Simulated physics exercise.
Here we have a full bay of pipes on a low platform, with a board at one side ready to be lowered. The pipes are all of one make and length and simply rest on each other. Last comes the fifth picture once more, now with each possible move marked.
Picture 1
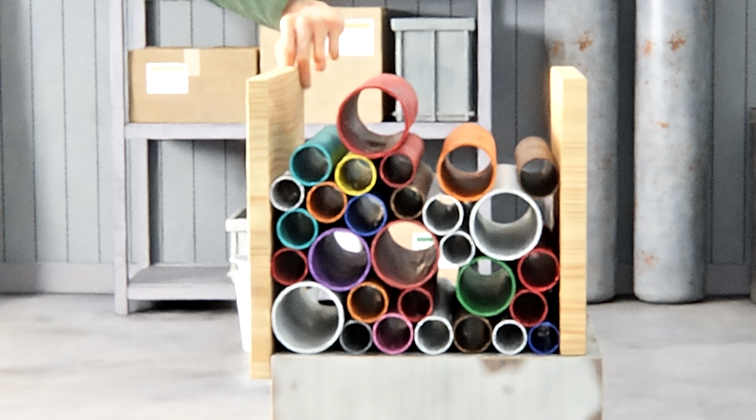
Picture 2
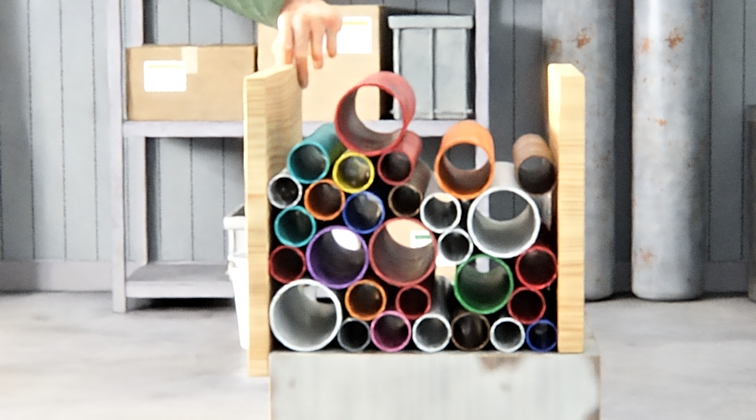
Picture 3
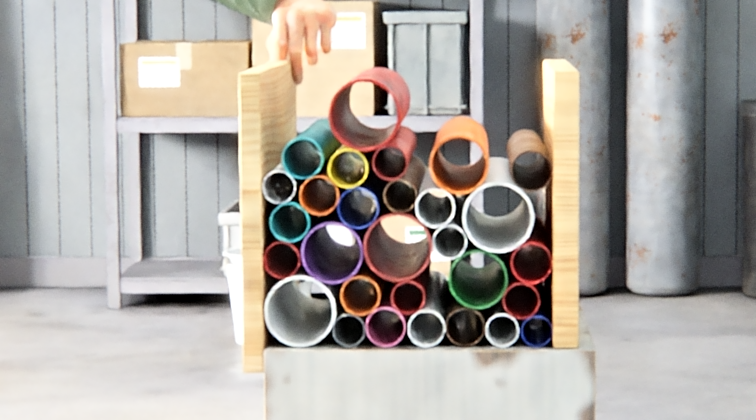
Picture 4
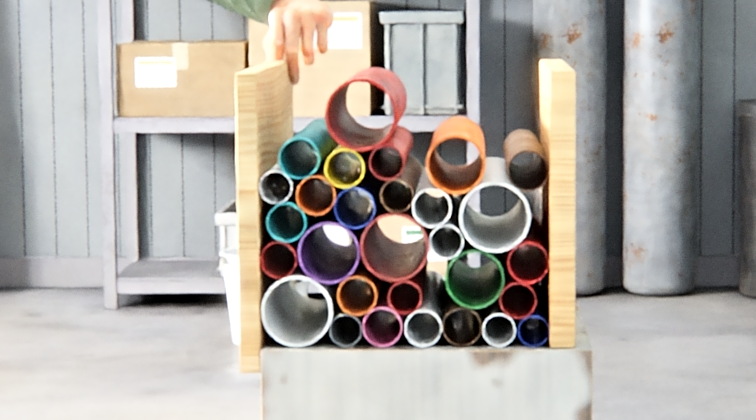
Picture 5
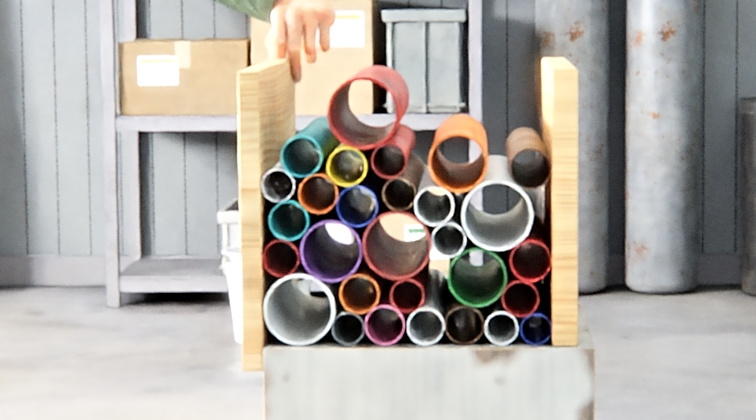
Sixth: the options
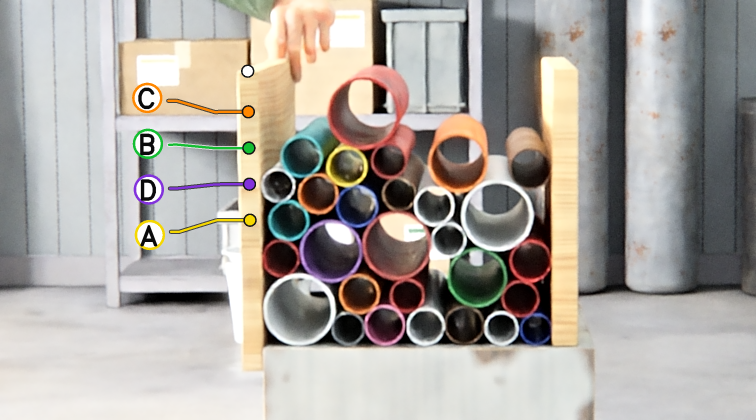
A hand in a green sleeve rests on top of the left wooden board in a grey storeroom, seen straight on. Between two upright boards, pipes of mixed widths lie stacked on a pale platform, red and orange on top, turquoise at left, white and green at right, with boxes on shelves behind. The pipes stay still while the view shifts slightly.
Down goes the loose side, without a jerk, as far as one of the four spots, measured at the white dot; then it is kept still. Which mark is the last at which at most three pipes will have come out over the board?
No lower than A.
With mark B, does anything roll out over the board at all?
At B: No.
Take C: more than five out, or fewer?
At C, fewer than five.
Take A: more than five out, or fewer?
Fewer than five.
On the marked copy, A at (250, 220); B at (249, 148); C at (248, 112); D at (250, 184); the white dot at (248, 71).
With A. Early on, top of the board (261, 139).
Further on, top of the board (262, 216).
At the end, top of the board (262, 219), two out over the board.
As for the rest, B none out over the board; C none out over the board; D none out over the board.
